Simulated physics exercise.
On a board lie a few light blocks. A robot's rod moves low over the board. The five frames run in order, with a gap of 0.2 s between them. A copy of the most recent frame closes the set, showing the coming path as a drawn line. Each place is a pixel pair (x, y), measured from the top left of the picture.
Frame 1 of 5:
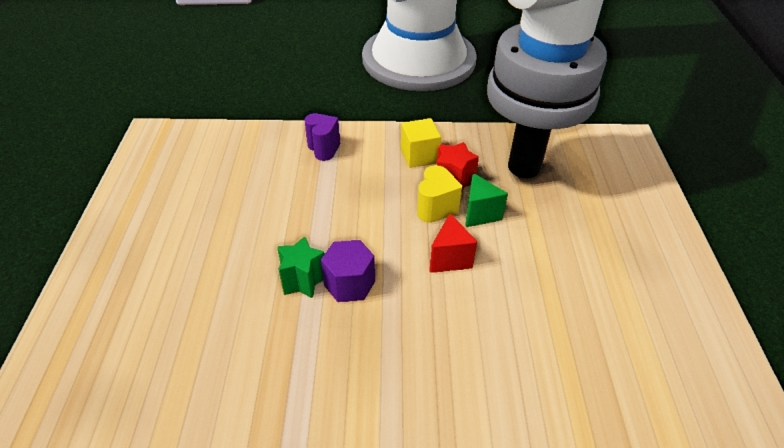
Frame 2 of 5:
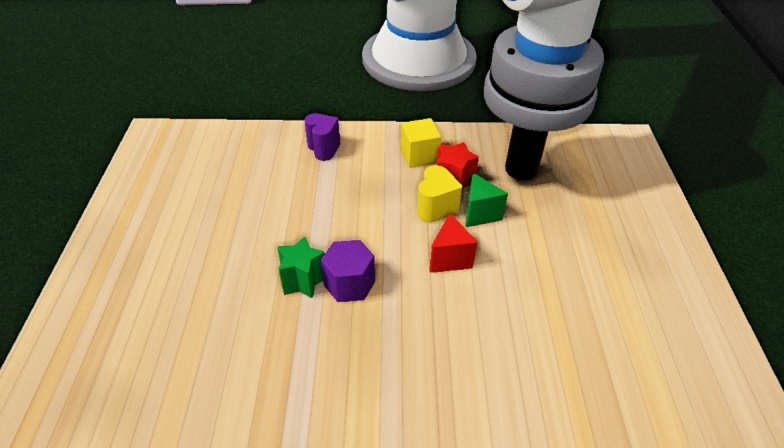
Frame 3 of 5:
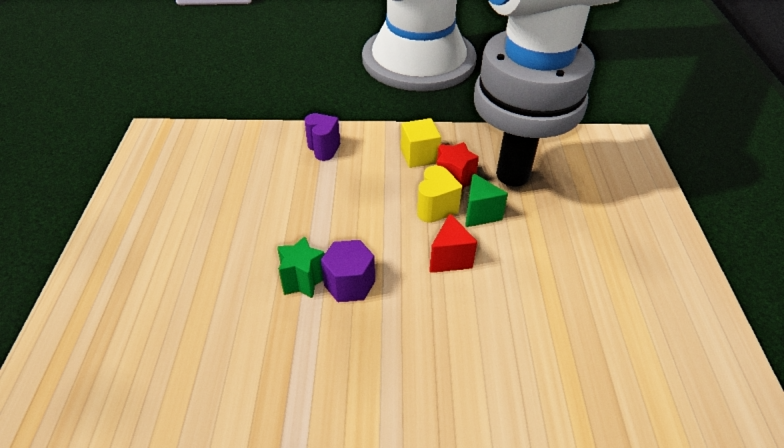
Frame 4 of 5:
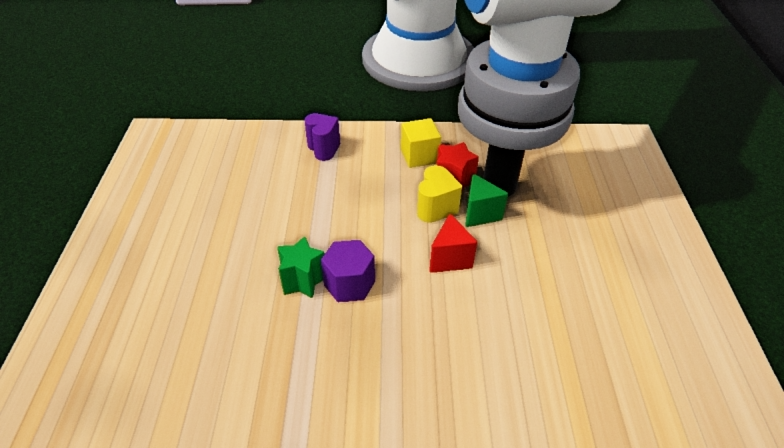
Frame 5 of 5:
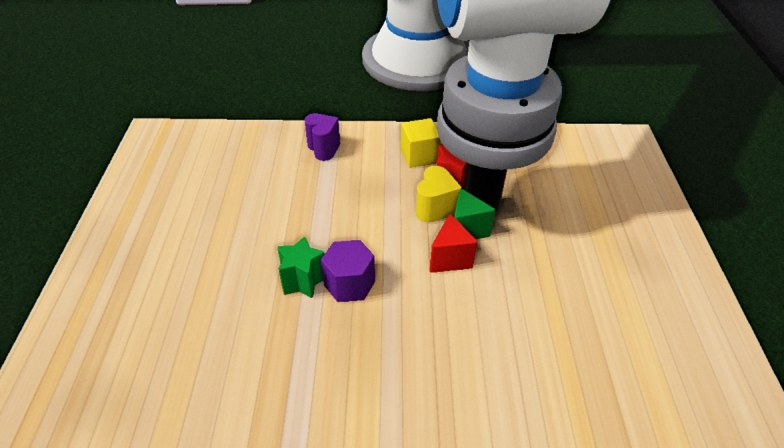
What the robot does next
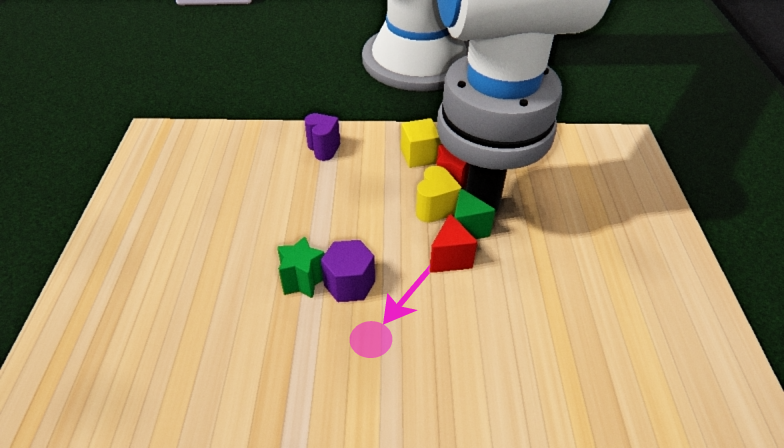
On a wooden board scattered with colourful blocks, a robot's black rod moved slowly left and toward the viewer, then pushed the green triangle down and left, while the yellow heart shifted slightly.
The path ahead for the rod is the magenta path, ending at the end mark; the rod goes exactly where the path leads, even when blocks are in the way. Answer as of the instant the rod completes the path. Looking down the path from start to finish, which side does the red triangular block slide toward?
Sideways shift: Left.
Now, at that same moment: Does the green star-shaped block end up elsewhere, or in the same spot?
In the end it has not been moved.
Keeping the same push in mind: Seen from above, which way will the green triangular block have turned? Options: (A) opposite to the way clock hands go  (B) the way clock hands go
The correct letter is B.
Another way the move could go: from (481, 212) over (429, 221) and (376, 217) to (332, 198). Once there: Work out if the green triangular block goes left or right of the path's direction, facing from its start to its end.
So, looking from the first point of the path to the last, the green triangular block moves leftwards.
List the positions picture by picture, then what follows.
In the first frame, tip of the rod (524, 169), middles of tops, green star-shaped block (299, 254), yellow heart block (438, 181), red triangular block (453, 233), green triangular block (484, 188).
In the second frame, rod (521, 171), nothing pushed.
In the third frame, rod (513, 177), nothing pushed.
In the fourth frame, rod (499, 188), nothing pushed.
In the fifth frame, rod (482, 205), green star-shaped block (299, 254), yellow heart block (437, 181), red triangular block (453, 233), green triangular block (471, 204).
The line goes from (481, 212) to (371, 339).
On the path given first. One third of the way, rod (448, 242); red triangular block (437, 260), turned 75° anticlockwise; green triangular block (426, 238).
Two thirds of the way, rod (412, 283); red triangular block (436, 288), turned 95° anticlockwise; green triangular block (381, 276), turned 20° clockwise.
At the end, rod (371, 332); green star-shaped block unmoved; yellow heart block unmoved; red triangular block (437, 293), turned 110° anticlockwise; green triangular block (340, 296), turned 70° clockwise.
